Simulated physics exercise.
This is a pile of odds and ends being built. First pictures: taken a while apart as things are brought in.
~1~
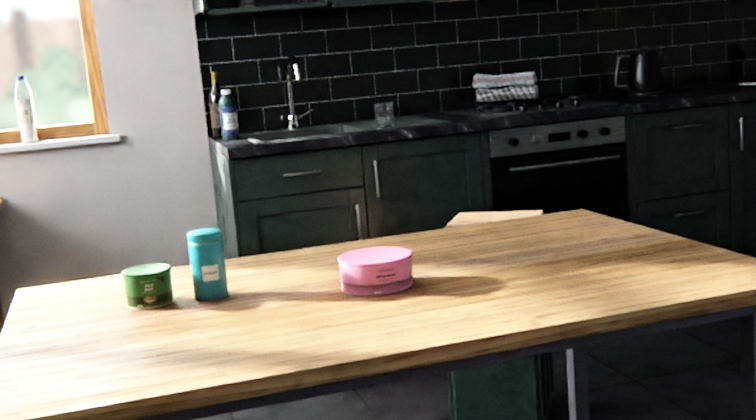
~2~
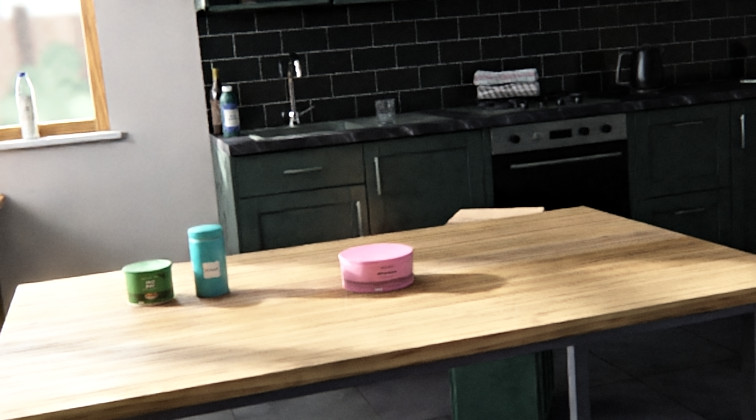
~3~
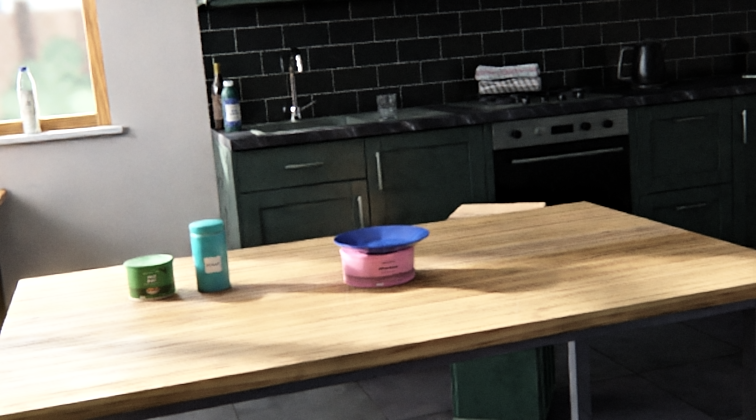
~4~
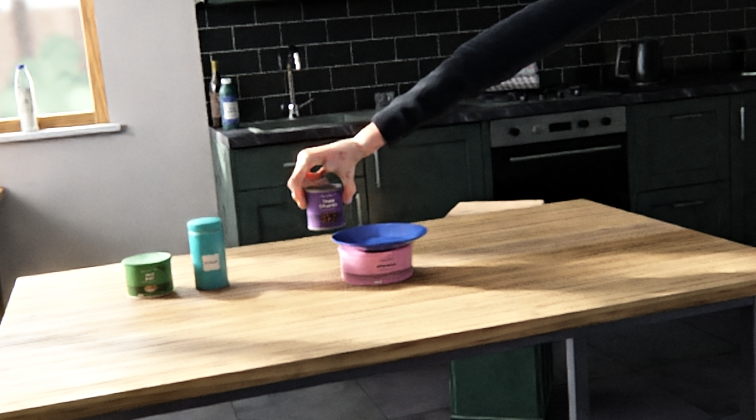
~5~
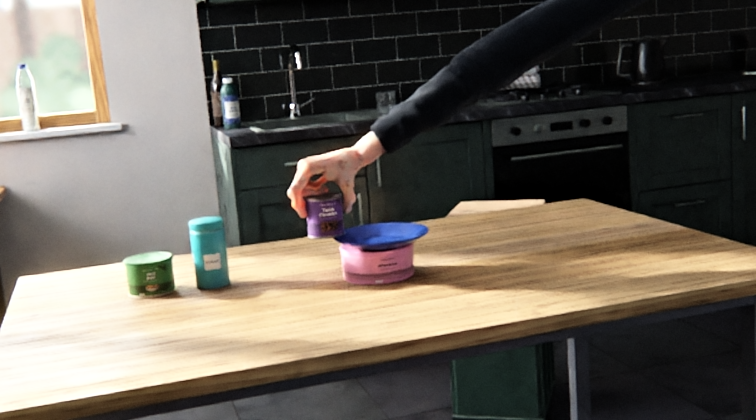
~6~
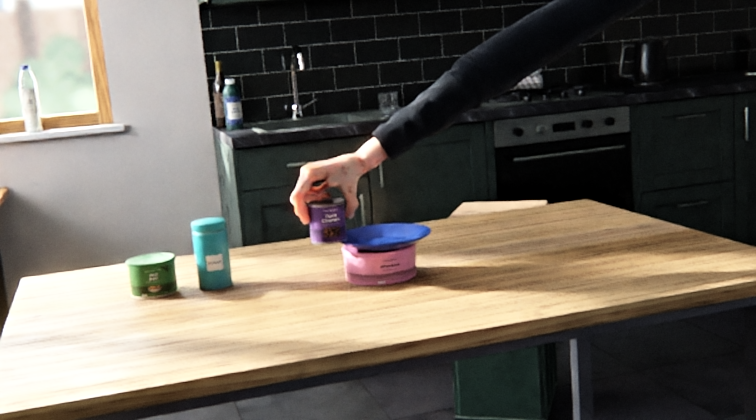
On a kitchen table, a blue dish appears atop a pink tub, then a hand lowers a purple tin beside it.
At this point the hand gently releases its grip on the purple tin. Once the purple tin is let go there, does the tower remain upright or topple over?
It topples over.
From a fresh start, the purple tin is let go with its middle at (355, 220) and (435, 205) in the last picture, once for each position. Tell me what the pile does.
With the first placement the pile remains stable, with the second it tips over.
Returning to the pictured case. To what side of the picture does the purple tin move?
It ends up further left.
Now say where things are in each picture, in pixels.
In the first picture, the last thing is not in view yet; pink tub (376, 271).
In the second picture, the last thing is not in view yet; green tub (150, 283).
In the third picture, the last thing is not in view yet; pink tub (378, 262).
In the fourth picture, on its way; purple tin (325, 207); green tub (149, 276).
In the fifth picture, on its way; purple tin (325, 216); pink tub (378, 260).
In the sixth picture, set down, still held; purple tin (328, 221); green tub (153, 276).
Then, 0.30 s after the last picture, purple tin now fallen.
Then, 1.20 s after the last picture, nothing new.
At rest, fallen, purple tin; the other 4 in place. Seen from the same camera at the end, purple tin near (301, 272). The pile loses its balance.
